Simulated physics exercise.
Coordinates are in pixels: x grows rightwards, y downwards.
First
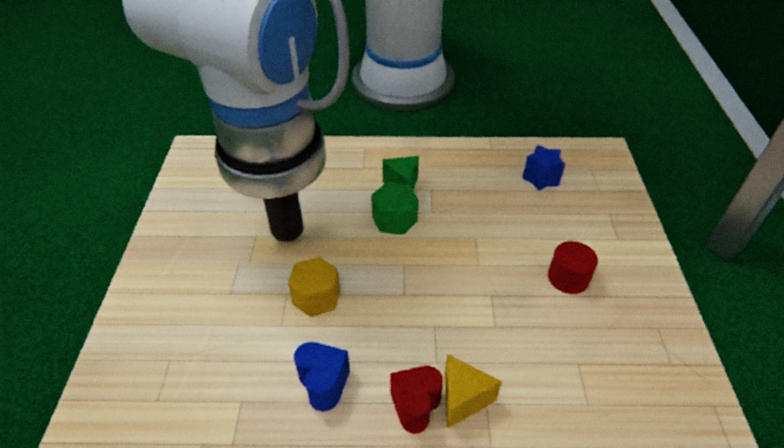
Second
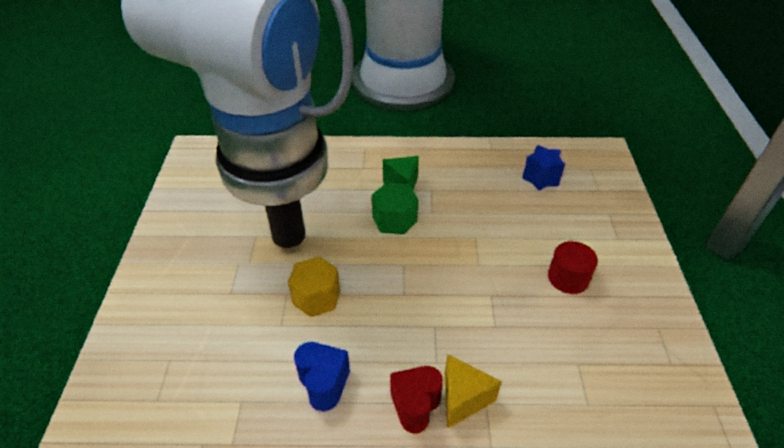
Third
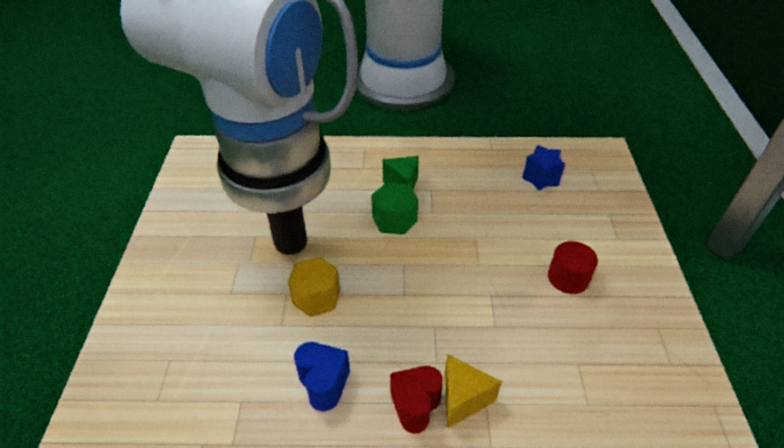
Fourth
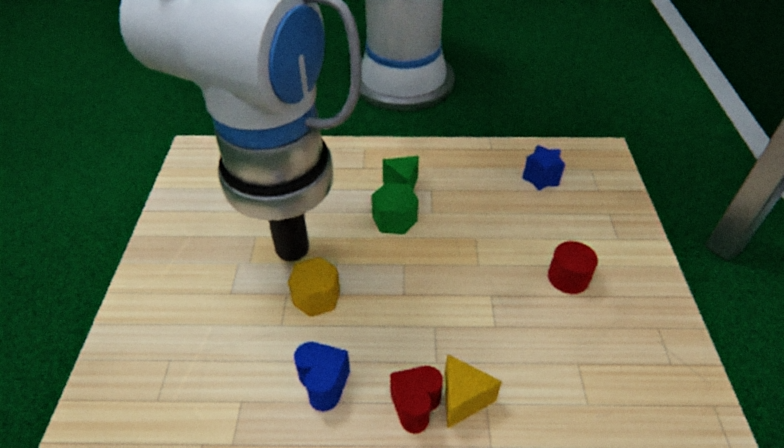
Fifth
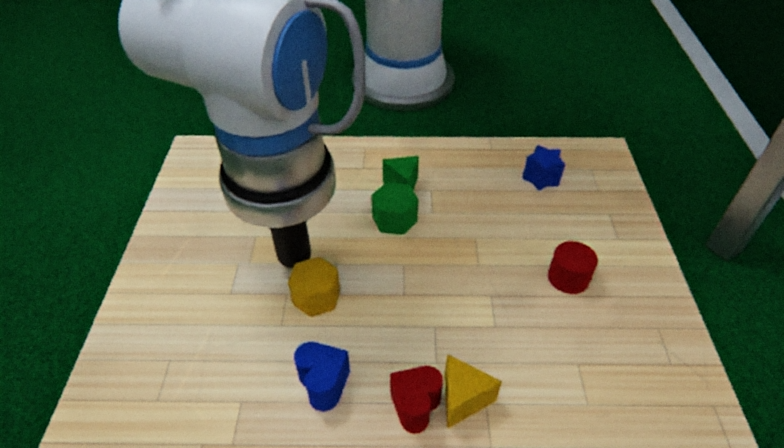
A robot arm with a black peg moved slightly toward the viewer over a wooden table, ending up close behind the yellow hexagon, while the red, blue, green and yellow blocks all stayed still.
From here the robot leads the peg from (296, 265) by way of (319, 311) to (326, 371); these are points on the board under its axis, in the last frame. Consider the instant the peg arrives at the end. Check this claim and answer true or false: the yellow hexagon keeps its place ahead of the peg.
That claim is false.
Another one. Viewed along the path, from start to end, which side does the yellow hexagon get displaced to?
It shifts to the left.
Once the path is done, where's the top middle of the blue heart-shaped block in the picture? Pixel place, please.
Around pixel (324, 394).
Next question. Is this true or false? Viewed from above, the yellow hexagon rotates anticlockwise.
True - the claim holds.
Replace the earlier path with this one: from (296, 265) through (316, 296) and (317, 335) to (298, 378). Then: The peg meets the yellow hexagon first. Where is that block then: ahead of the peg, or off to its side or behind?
Slid off.
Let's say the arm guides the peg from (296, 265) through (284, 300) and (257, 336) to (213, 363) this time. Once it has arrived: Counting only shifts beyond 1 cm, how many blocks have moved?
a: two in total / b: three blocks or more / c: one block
I choose c.
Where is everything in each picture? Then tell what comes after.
Peg's lower end (288, 231); yellow hexagon (313, 275); blue heart-shaped block (320, 363); red heart-shaped block (417, 387), in the first picture.
Peg (289, 237); blocks still, in the second picture.
Peg (291, 243); blocks still, in the third picture.
Peg (293, 250); blocks still, in the fourth picture.
Peg (294, 256); yellow hexagon (313, 275); blue heart-shaped block (320, 363); red heart-shaped block (417, 387), in the fifth picture.
What follows on the original path. One third of the way, peg (311, 286); yellow hexagon (333, 299), turned 15° anticlockwise.
Two thirds of the way, peg (321, 322); yellow hexagon (357, 328), turned 50° anticlockwise.
At the end, peg (324, 362); yellow hexagon (368, 339), turned 75° anticlockwise; blue heart-shaped block (324, 394); red heart-shaped block still.
